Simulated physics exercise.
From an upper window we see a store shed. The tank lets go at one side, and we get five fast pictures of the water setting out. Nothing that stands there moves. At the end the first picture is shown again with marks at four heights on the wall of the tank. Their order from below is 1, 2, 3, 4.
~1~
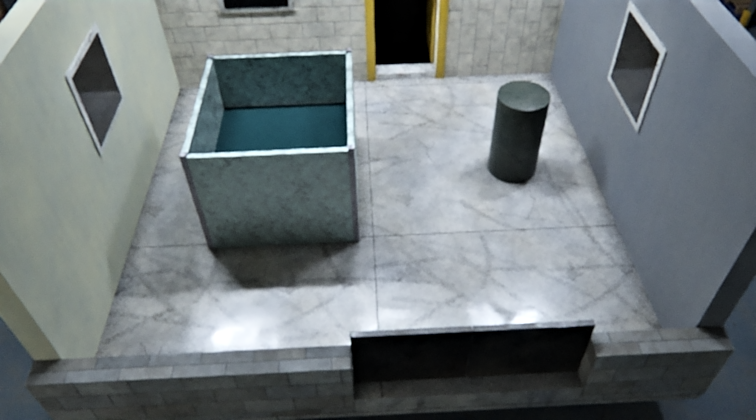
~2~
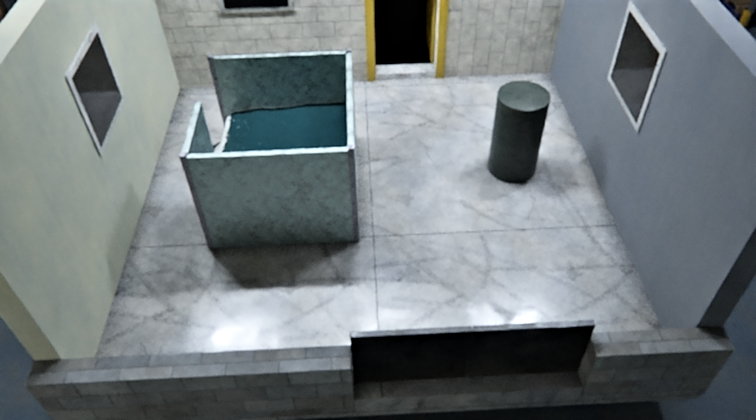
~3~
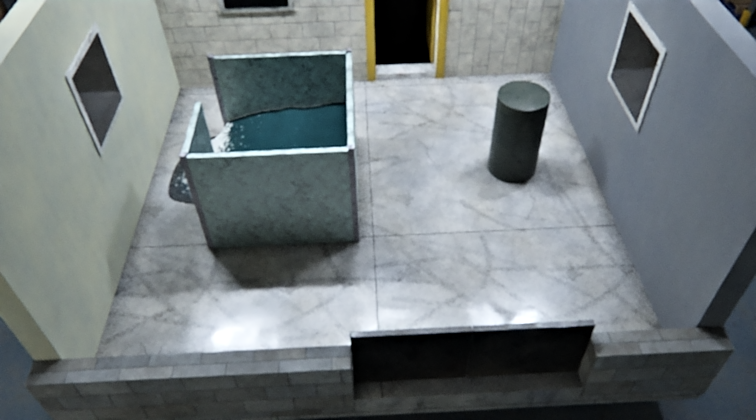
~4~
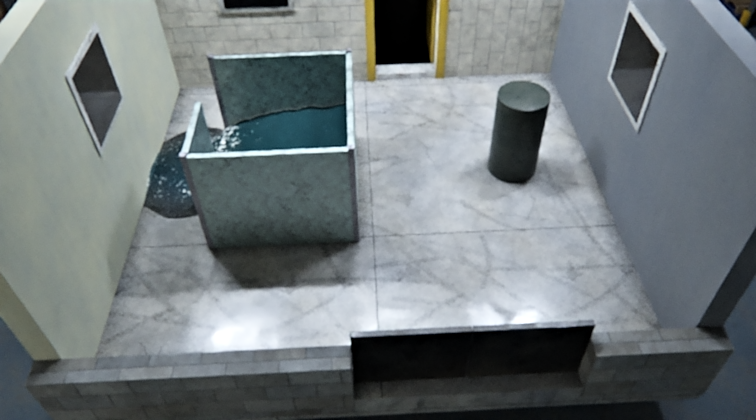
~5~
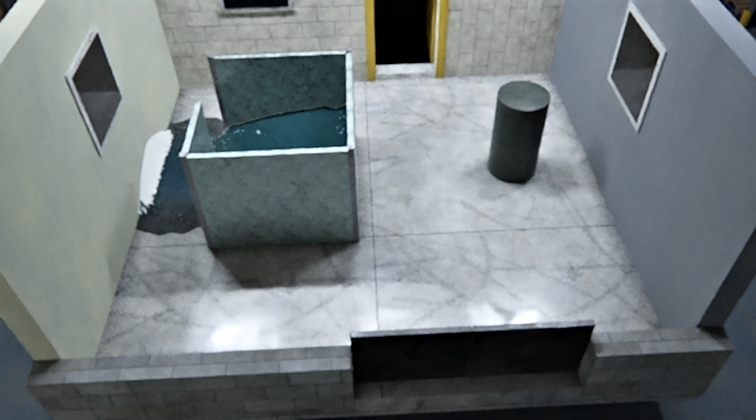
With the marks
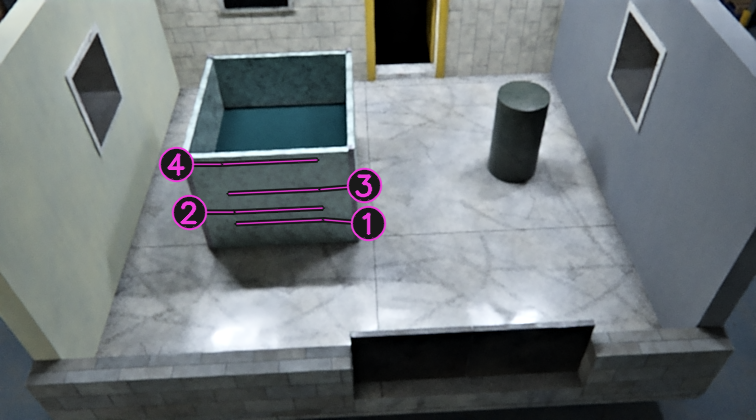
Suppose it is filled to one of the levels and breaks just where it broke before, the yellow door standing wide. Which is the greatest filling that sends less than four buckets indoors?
Mark 3 just does it.
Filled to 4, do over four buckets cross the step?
Yes.
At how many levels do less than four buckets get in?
Three of the four.
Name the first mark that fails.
Mark 4.
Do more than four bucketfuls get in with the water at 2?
No, that is safe.
On the marked copy, 1 at (280, 221); 2 at (278, 210); 3 at (274, 191); 4 at (269, 162); from the bottom up 1, 2, 3, 4.
For mark 1, nothing gets over.
For mark 2, nothing gets over.
For mark 3, a bucket or two gets in.
For mark 4, about 13 bucketfuls get in.
